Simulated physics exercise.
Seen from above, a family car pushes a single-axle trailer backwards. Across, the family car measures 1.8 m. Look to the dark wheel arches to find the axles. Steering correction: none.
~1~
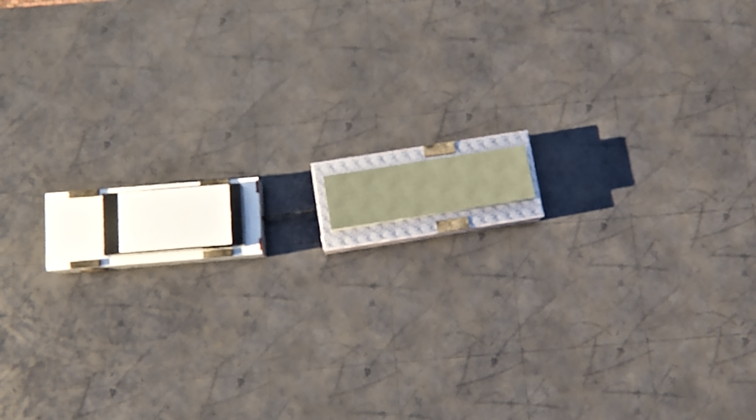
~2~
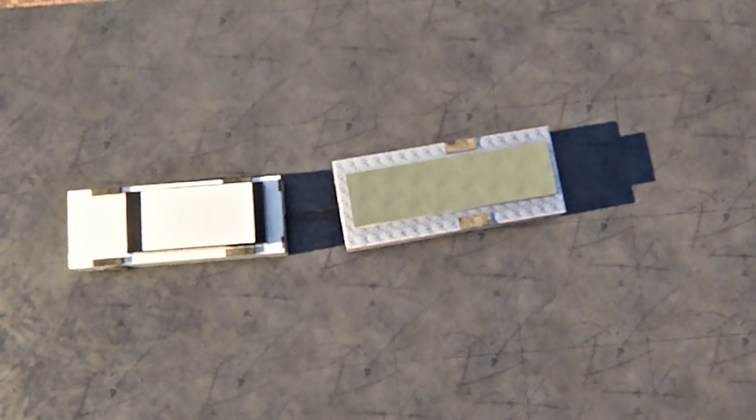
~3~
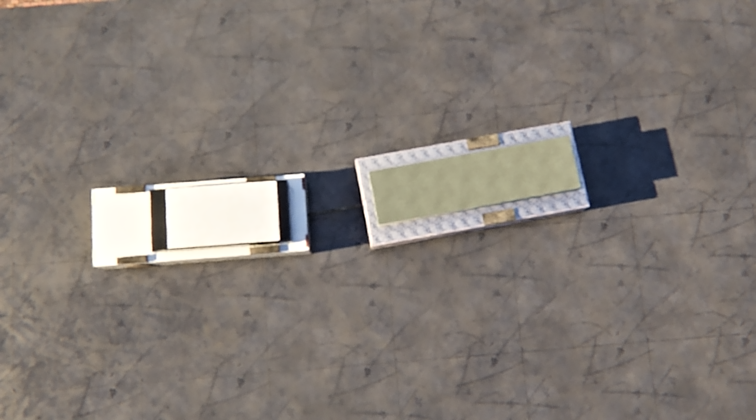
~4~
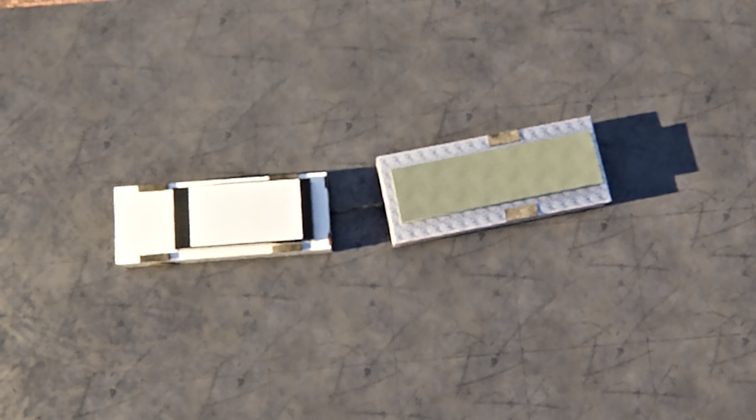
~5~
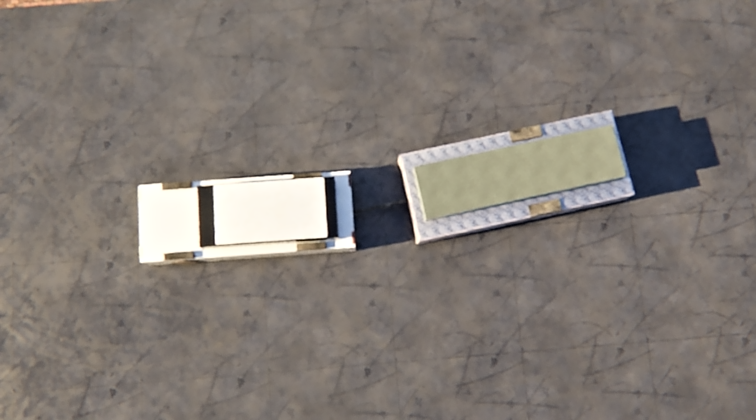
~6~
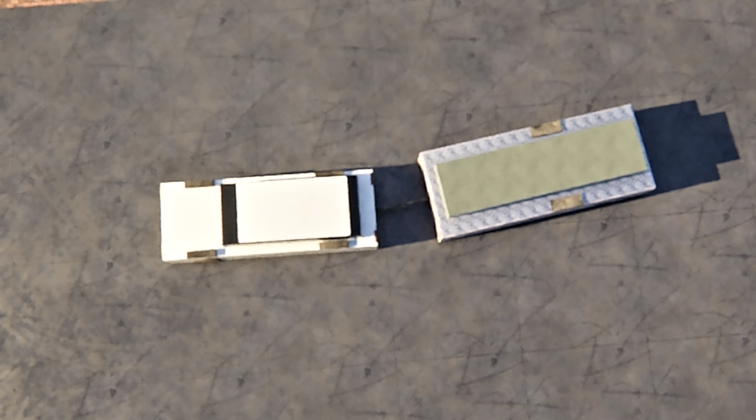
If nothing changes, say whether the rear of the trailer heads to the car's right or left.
It heads to the right.
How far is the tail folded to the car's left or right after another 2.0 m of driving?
Fold: About 15°, toward the car's right.
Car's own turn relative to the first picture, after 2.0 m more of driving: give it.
2°.
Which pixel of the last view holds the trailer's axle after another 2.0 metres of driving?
Roughly pixel (633, 144).
2.0 m further on, the tail is 16° to the car's right, the car has turned 1° and the trailer's axle is at (633, 144) of the last picture.
3.9 m further on, the tail is 25° to the car's right, the car has turned 2° and the trailer's axle is at (702, 115) of the last picture.
5.9 m further on, the tail is 39° to the car's right, the car has turned 2° and the trailer's axle is out of the picture.
7.9 m further on, the tail is 60° to the car's right, the car has turned 2° and the trailer's axle is out of the picture; it has jack-knifed.
